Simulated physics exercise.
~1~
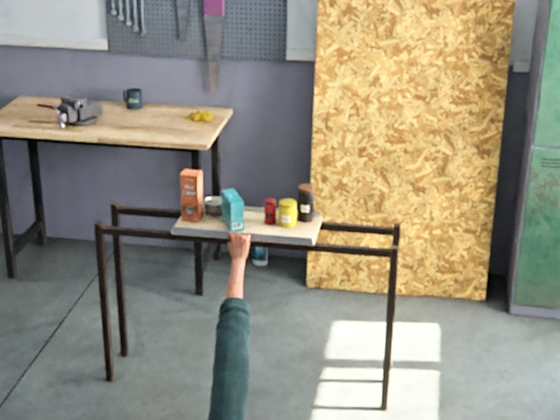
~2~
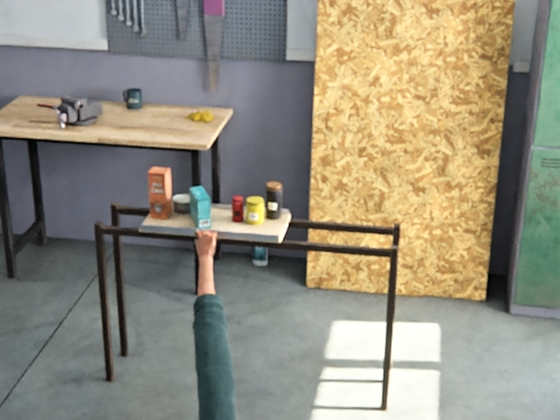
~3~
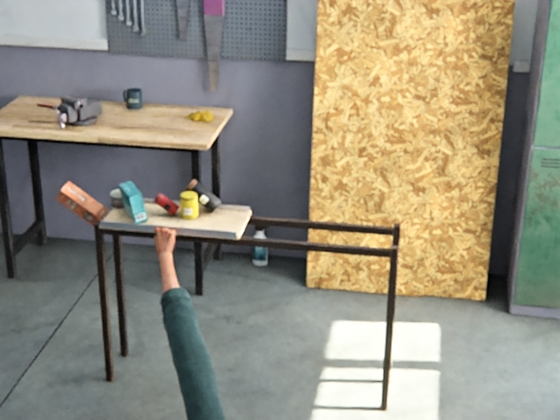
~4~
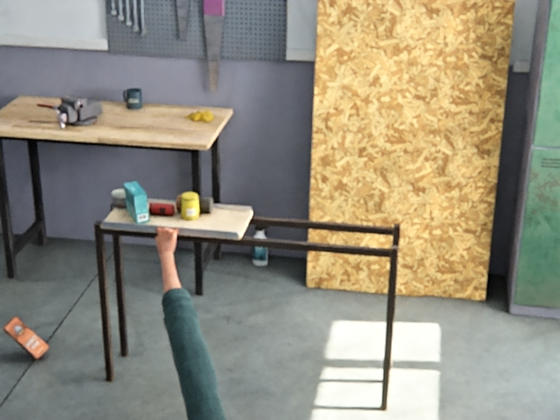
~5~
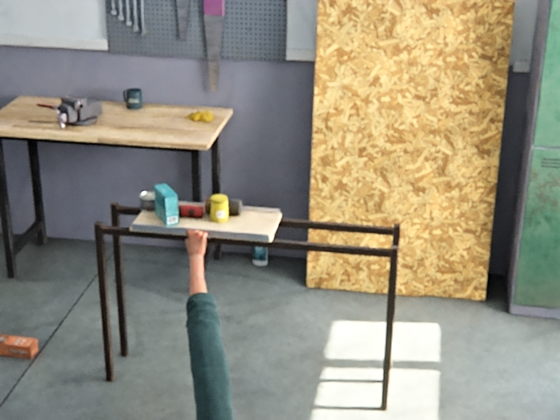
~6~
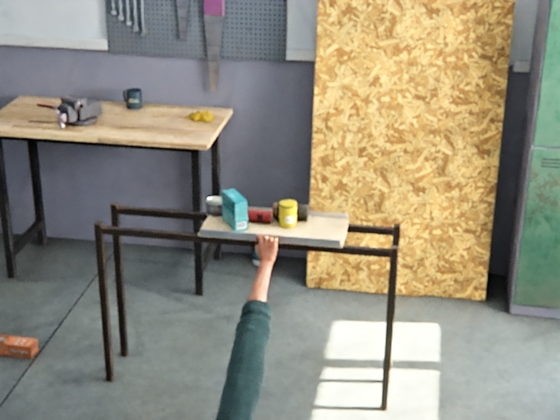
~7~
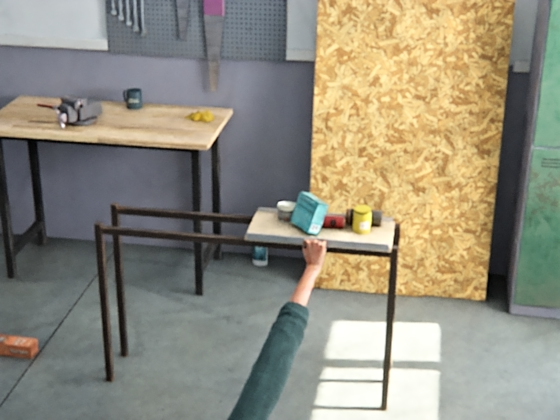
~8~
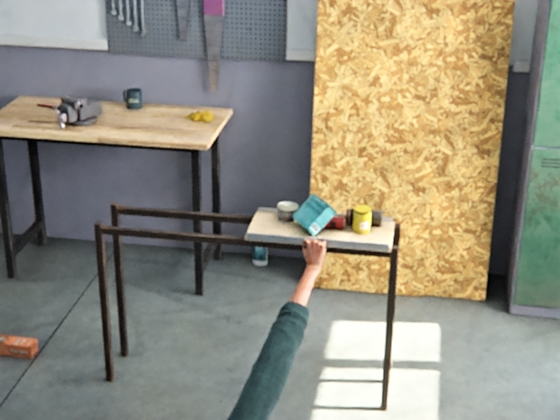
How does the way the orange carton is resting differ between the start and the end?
At the start the orange carton stands upright on the tray. By the end it lies on its side on the floor.
